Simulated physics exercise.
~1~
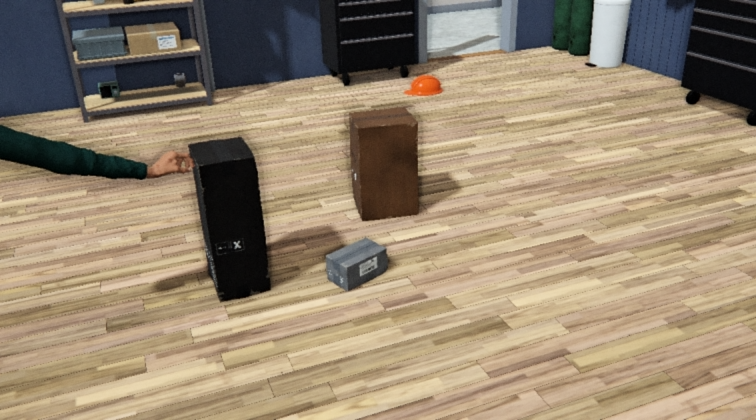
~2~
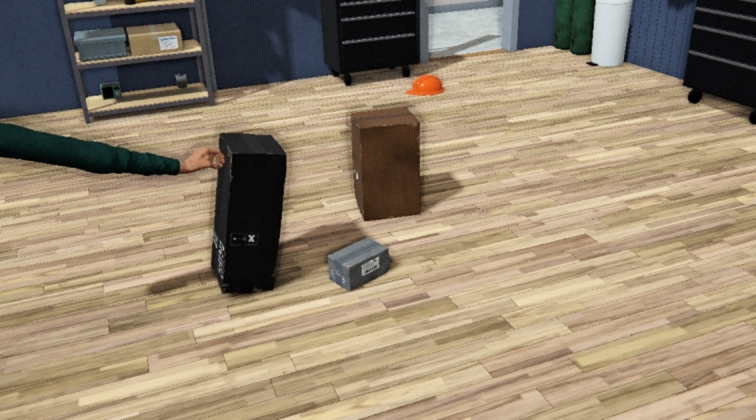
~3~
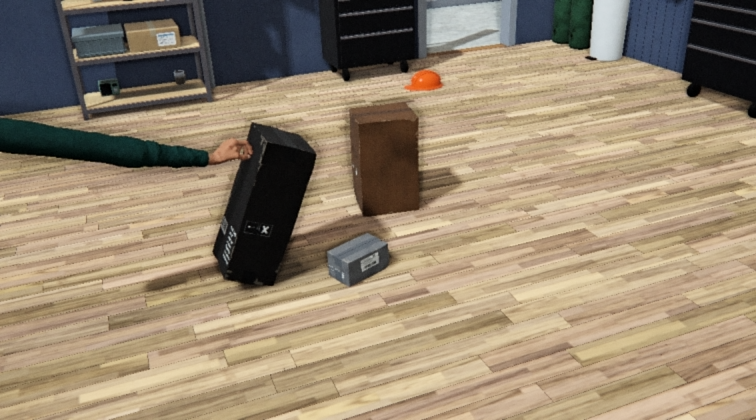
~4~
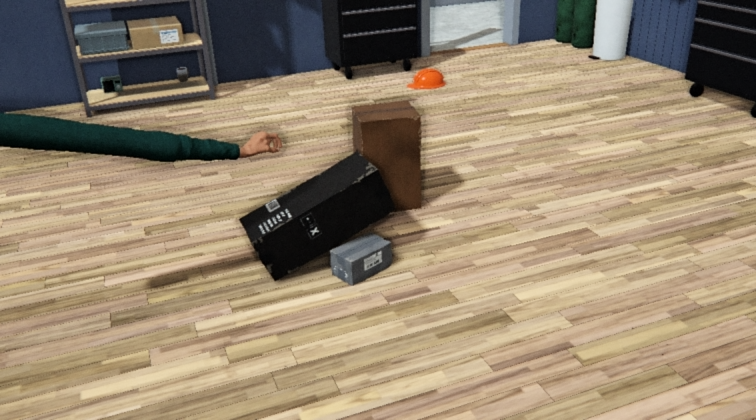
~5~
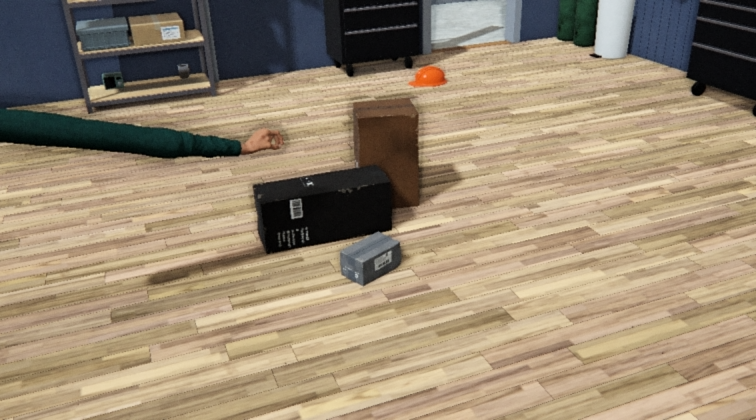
A tall black box was pushed near its top by an outstretched hand, leaned to the right and toppled onto its side, ending up lying in front of the upright brown box, with the small grey parcel nudged slightly right.
